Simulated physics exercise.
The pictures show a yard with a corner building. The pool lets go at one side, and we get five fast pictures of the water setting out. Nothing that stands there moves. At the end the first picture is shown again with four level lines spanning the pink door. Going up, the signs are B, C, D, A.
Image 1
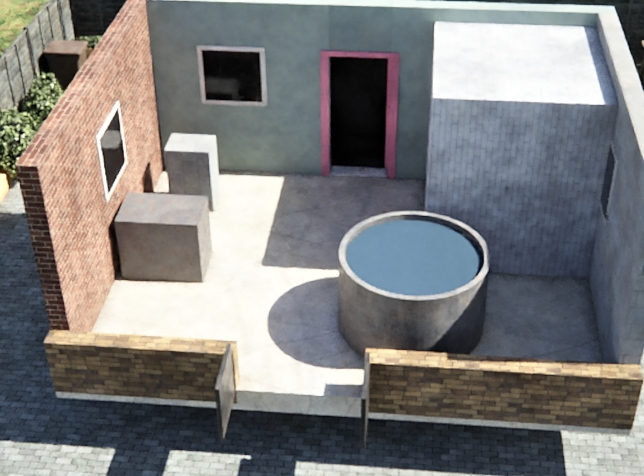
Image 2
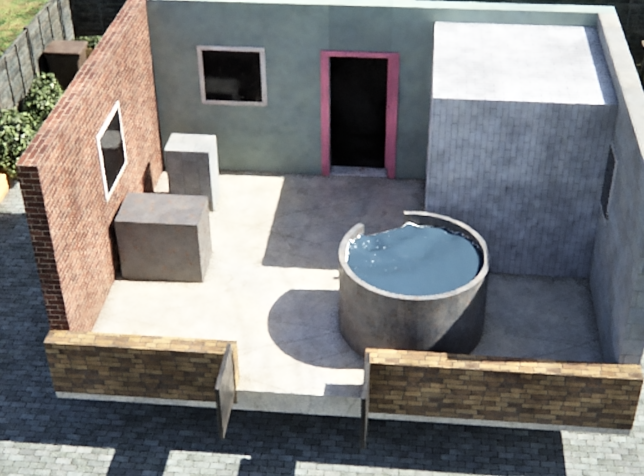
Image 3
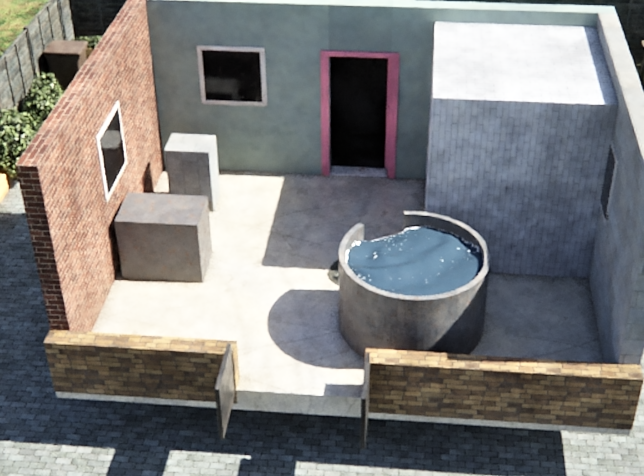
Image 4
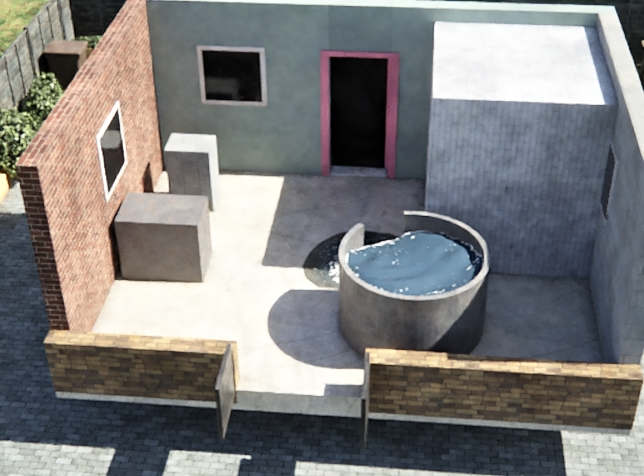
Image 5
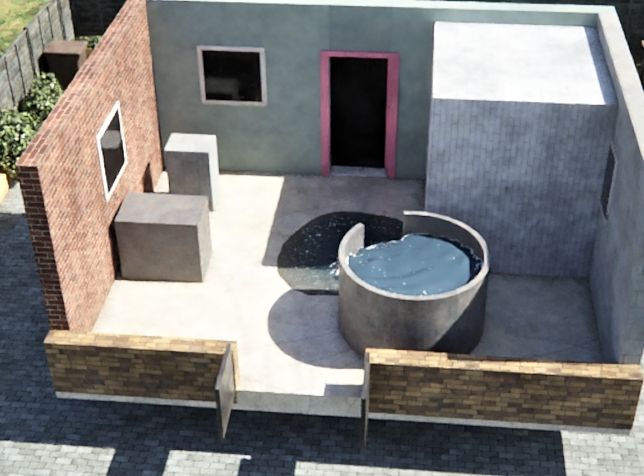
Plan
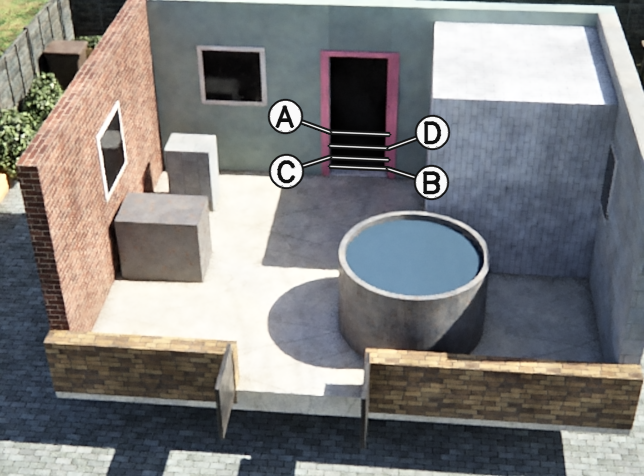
Water in the round grey pool rippled as a gap opened in the back of its wall, then poured out behind it and spread leftward across the yard in a widening dark puddle.
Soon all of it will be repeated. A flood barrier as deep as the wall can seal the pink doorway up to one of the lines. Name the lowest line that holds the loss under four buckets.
I would pick line C.
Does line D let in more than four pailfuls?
No, that is safe.
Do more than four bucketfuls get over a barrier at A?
No.
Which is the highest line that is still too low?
It is B.
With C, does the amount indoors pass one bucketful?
No, it does not.
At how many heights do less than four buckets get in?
Three of the four.
On the marked copy, A at (359, 133); B at (358, 167); C at (359, 158); D at (359, 147); from the bottom up B, C, D, A.
With A, nothing gets over.
With B, some 20 bucketfuls get in.
With C, a splash gets over, under a bucket.
With D, nothing gets over.
